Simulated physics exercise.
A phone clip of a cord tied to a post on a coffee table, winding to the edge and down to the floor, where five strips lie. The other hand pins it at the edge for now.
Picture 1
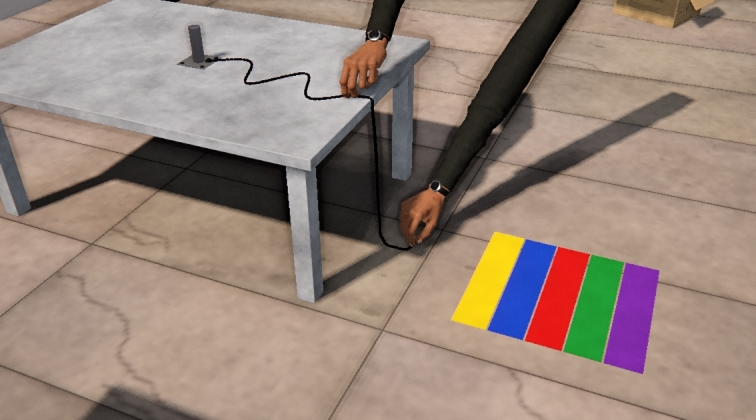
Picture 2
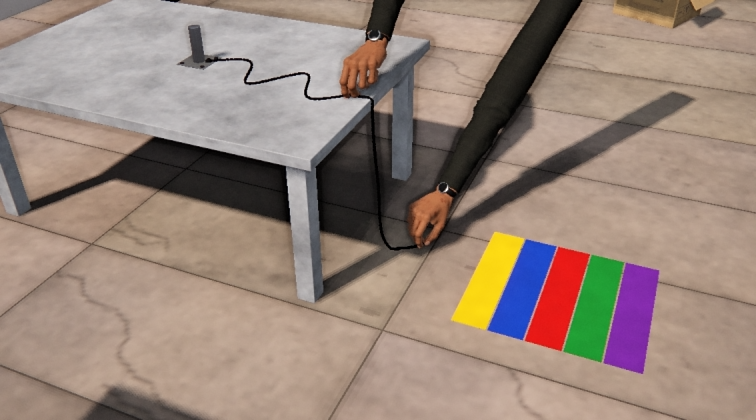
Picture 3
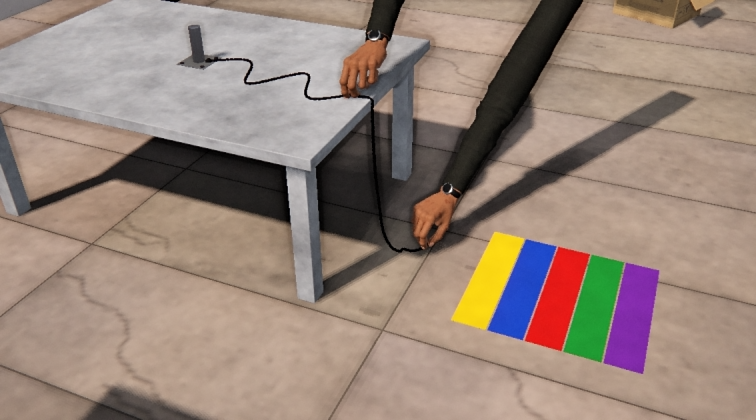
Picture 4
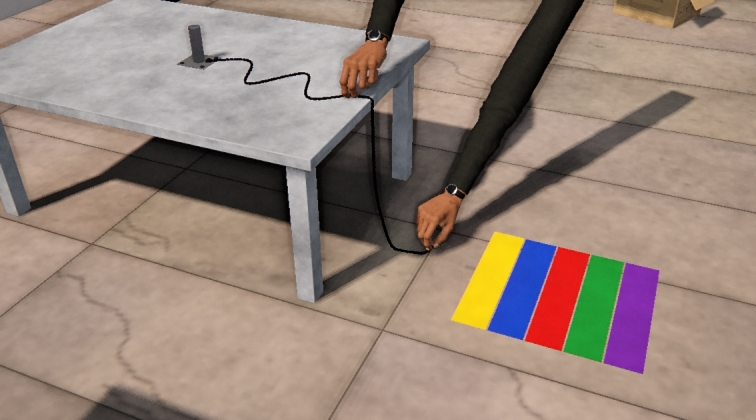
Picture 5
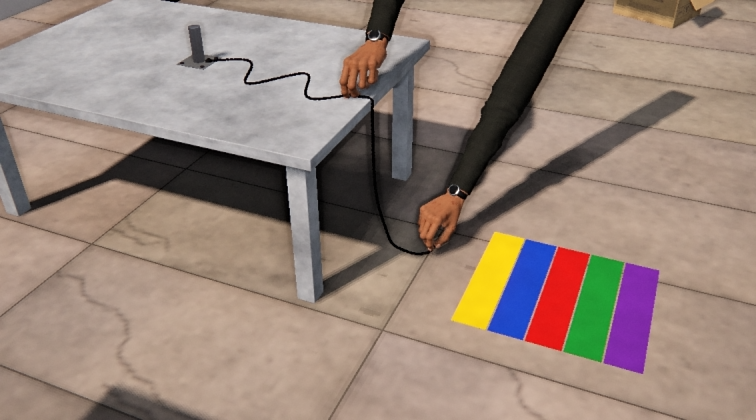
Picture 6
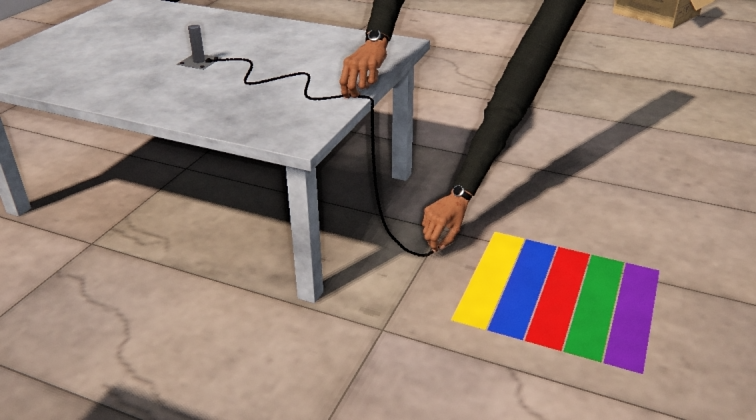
A hand near the floor drew the end of a black cord slightly to the right, toward five coloured strips, while another hand held the cord still at the edge of a grey table.
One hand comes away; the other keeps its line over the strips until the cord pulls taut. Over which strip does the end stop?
The purple one.
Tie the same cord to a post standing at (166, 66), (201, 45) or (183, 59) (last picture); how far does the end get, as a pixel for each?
The places are (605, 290), (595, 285) and (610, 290).
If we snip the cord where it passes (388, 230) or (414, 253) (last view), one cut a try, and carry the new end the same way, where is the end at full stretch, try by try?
The places are (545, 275) and (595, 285).
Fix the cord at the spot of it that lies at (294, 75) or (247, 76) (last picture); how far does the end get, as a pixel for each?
The places are (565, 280) and (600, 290).
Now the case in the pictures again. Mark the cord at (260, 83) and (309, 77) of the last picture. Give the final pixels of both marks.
Near (302, 83) and (353, 94).
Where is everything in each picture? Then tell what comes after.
End (415, 241); yellow (477, 307); blue (512, 316); red (549, 326); green (587, 337); purple (627, 347), in the first frame.
End (423, 243); cord through (242, 60) (260, 83) (308, 84) (358, 97) (376, 163) (381, 227), in the second frame.
End (427, 244), in the third frame.
End (432, 246); cord through (242, 60) (260, 83) (308, 84) (358, 97) (374, 163) (384, 227), in the fourth frame.
End (434, 246), in the fifth frame.
End (438, 247); cord through (242, 60) (260, 83) (308, 84) (358, 97) (374, 163) (386, 227), in the sixth frame.
Early on, end near (563, 278); over red.
Midway, end near (609, 290); over green.
At the end of the slack, end near (637, 296); over purple. It halts on the purple strip.
